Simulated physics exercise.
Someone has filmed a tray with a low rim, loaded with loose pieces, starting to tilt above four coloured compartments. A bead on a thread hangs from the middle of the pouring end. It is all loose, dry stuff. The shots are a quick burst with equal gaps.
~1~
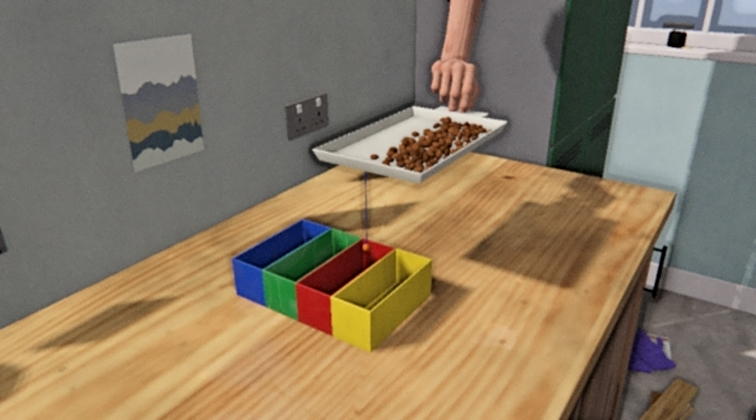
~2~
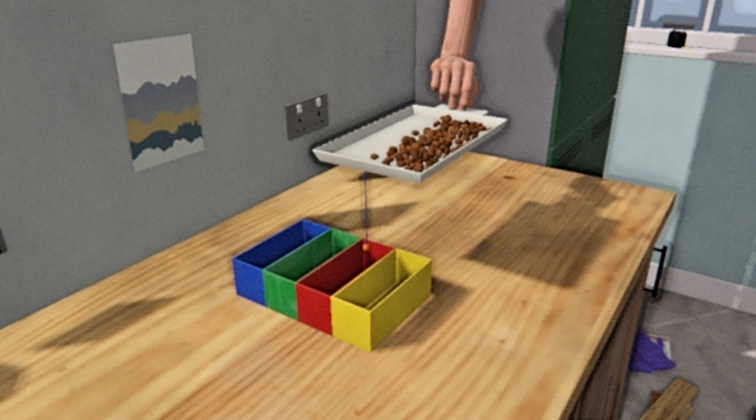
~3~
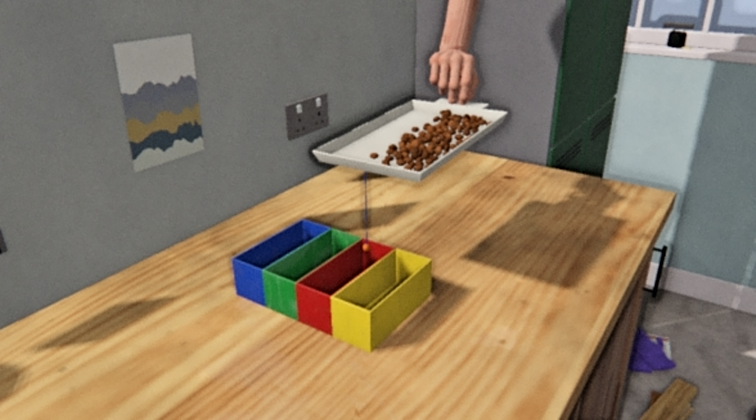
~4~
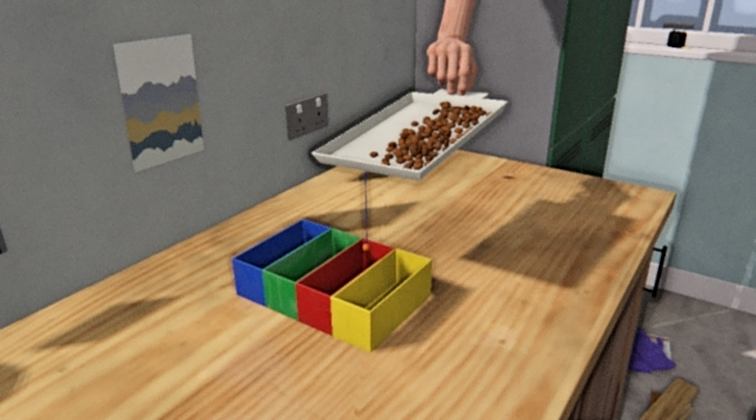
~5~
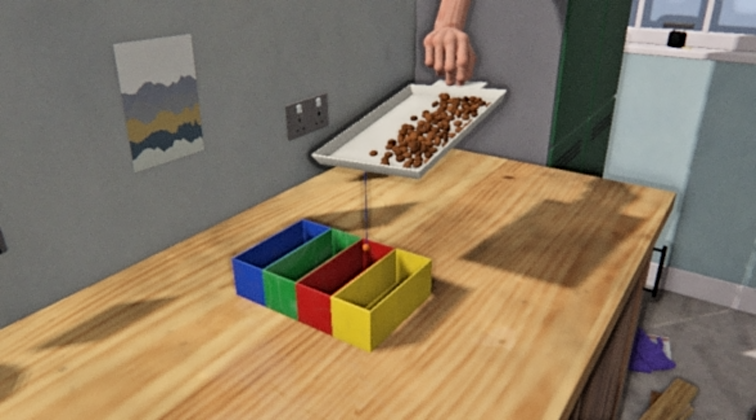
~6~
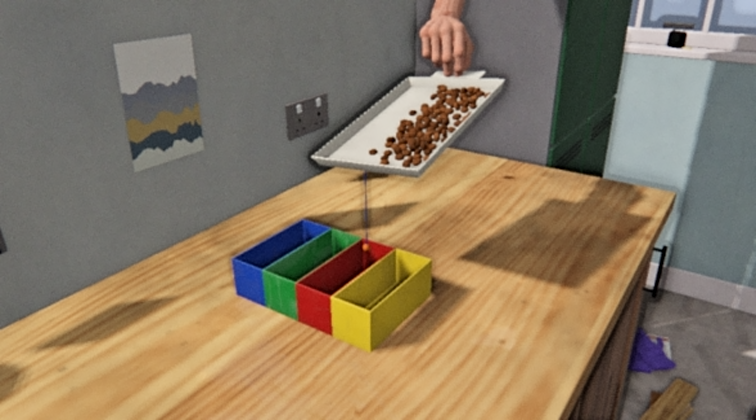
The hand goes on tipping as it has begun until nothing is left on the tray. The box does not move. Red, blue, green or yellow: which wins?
Most goes to the green cell.
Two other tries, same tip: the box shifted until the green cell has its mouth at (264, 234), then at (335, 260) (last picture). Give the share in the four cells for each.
About 80 and 100 per cent.
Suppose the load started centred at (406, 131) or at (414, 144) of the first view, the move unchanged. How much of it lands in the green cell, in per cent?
Near 60 % and 60 %.
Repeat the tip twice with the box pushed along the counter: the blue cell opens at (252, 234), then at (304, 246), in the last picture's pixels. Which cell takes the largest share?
One: That red cell. Two: The blue one.
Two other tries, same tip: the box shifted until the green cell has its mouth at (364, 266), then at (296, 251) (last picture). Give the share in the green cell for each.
Near 10 % and 50 %.
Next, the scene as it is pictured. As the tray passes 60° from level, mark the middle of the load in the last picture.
Around (333, 163).
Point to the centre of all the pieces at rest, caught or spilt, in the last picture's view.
Near (309, 289).
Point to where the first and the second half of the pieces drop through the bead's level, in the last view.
Around (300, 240) and then (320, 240).
Soon after the last picture, tray tipped steeply; most on the tray; a stray few in the green cell; a stray few in the blue cell; about a quarter falling or outside the box.
A little later, tray tipped right over; a stray few on the tray; about two thirds in the green cell; a small part in the red cell; a small part in the blue cell; a stray few in the yellow cell; a small part falling or outside the box.
Later still, tray tipped past a quarter turn; about two thirds in the green cell; about a quarter in the red cell; a small part in the blue cell; a stray few falling or outside the box.
At rest, tray tipped past a quarter turn; about two thirds in the green cell; about a quarter in the red cell; a small part in the blue cell; none in the yellow cell; a stray few outside the box.
